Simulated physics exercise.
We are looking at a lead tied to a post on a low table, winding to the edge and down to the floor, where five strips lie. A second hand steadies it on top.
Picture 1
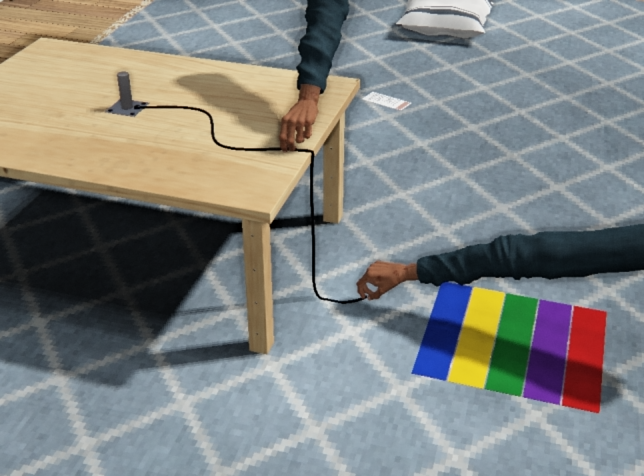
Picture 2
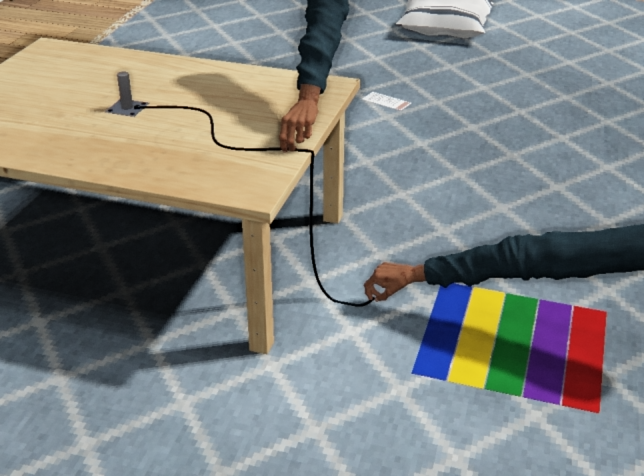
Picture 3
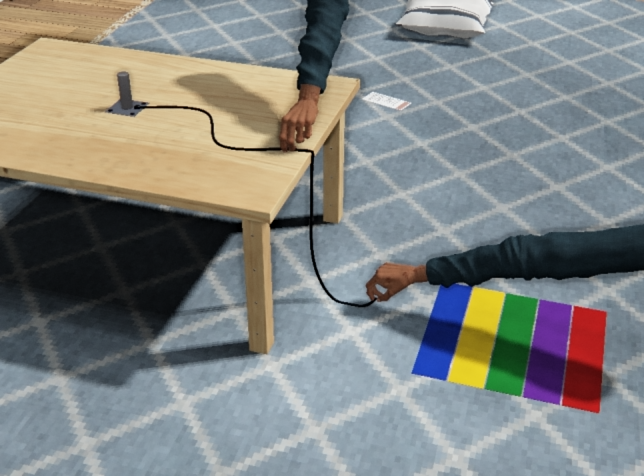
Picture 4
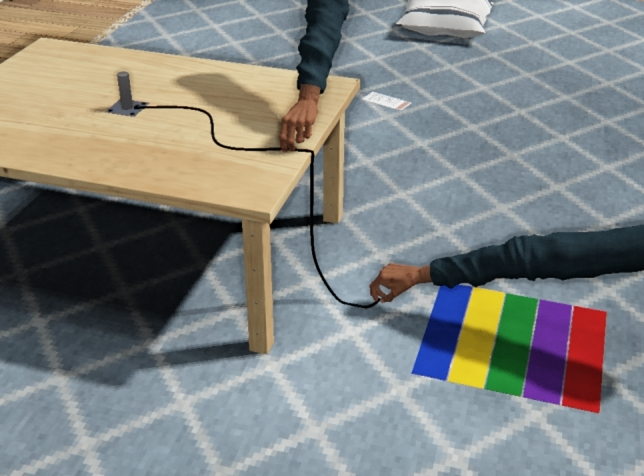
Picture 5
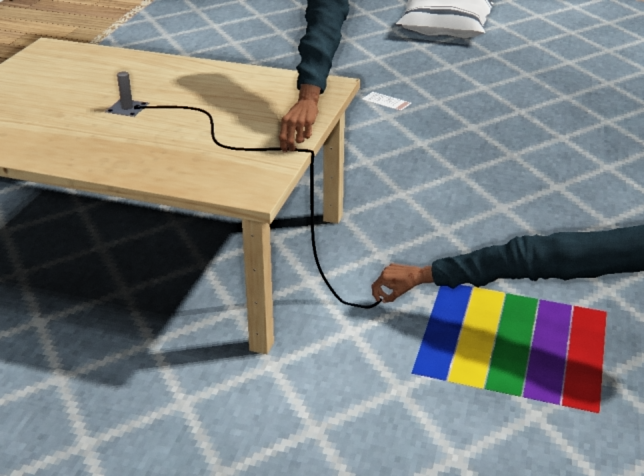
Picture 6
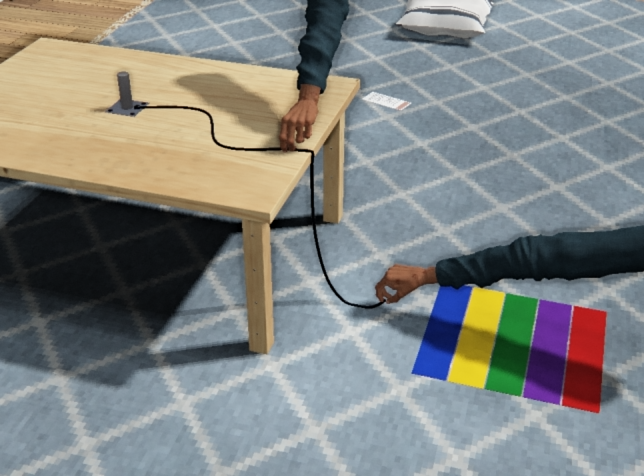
On a low wooden table above a patterned rug, one hand held a black cord near the edge while another, down by the coloured strips, drew its end slightly to the right.
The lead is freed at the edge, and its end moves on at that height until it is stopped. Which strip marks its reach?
The end stops over the green strip.
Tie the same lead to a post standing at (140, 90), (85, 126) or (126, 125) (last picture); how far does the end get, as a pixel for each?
In that order: (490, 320), (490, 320) and (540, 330).
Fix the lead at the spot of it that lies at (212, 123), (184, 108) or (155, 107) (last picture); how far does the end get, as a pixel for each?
In that order: (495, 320), (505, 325) and (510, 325).
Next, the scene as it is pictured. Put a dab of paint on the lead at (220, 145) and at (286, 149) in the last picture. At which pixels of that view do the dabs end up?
At (262, 139), then (321, 163).
Soon after, end near (459, 314); over blue.
Then, end near (495, 321); over yellow.
At full stretch, end near (516, 325); over green. It gets as far as the green strip.
